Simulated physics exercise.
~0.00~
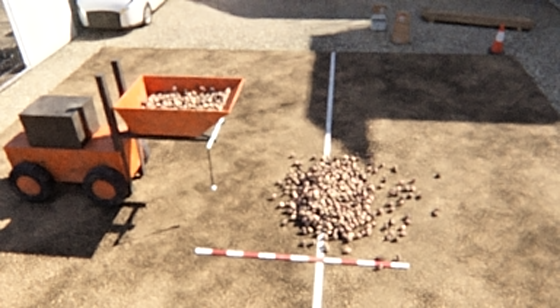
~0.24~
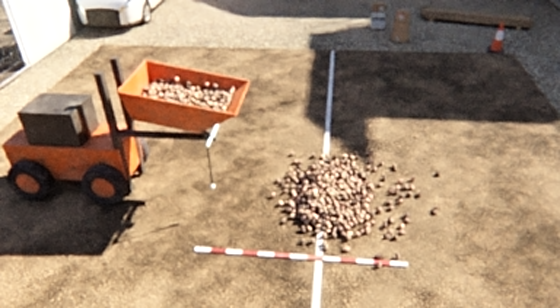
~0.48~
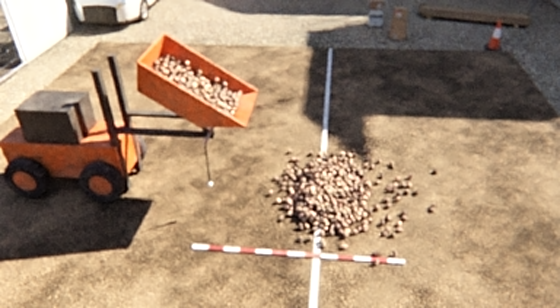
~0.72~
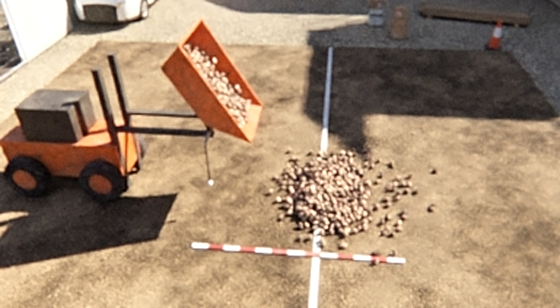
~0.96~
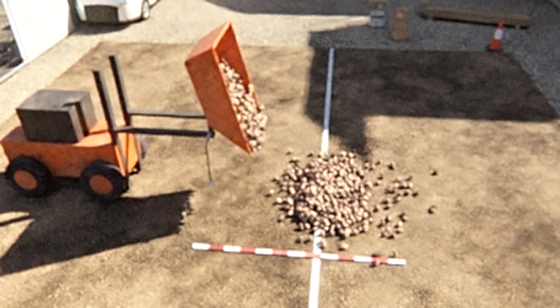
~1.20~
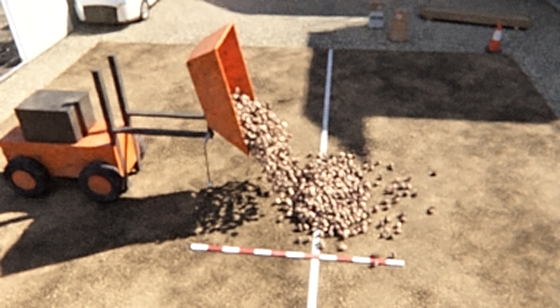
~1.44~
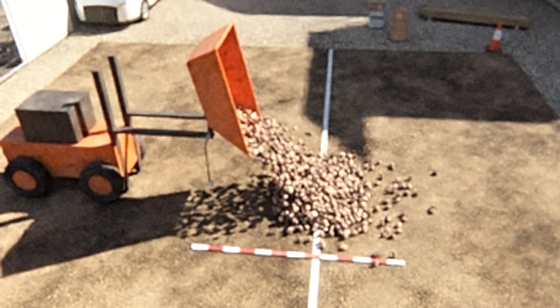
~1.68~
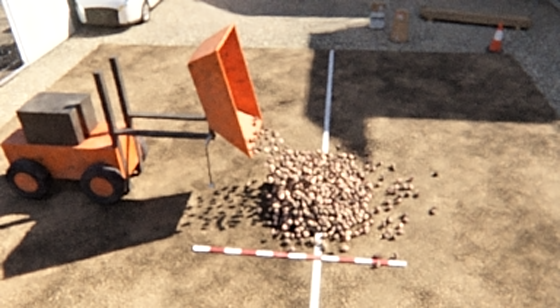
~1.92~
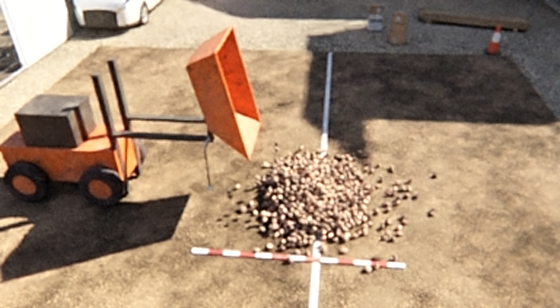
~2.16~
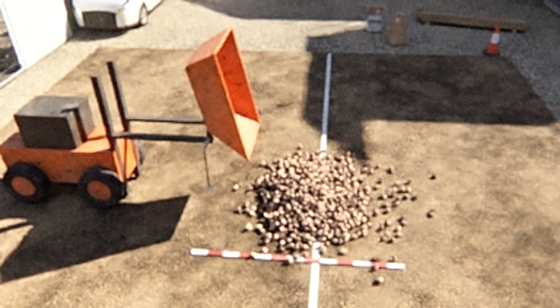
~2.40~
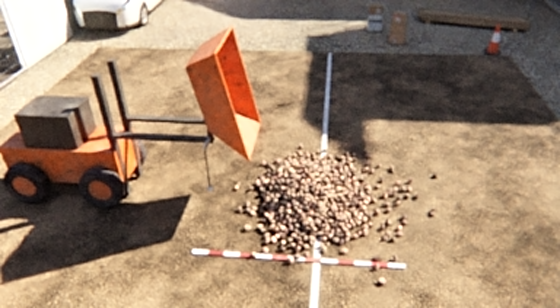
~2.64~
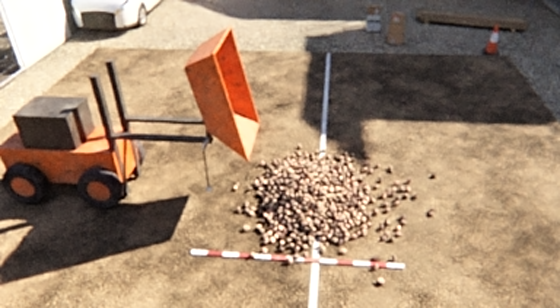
In a sunlit dirt yard, an orange loader tips its skip rightward, pouring stones onto a pile straddling a white line.
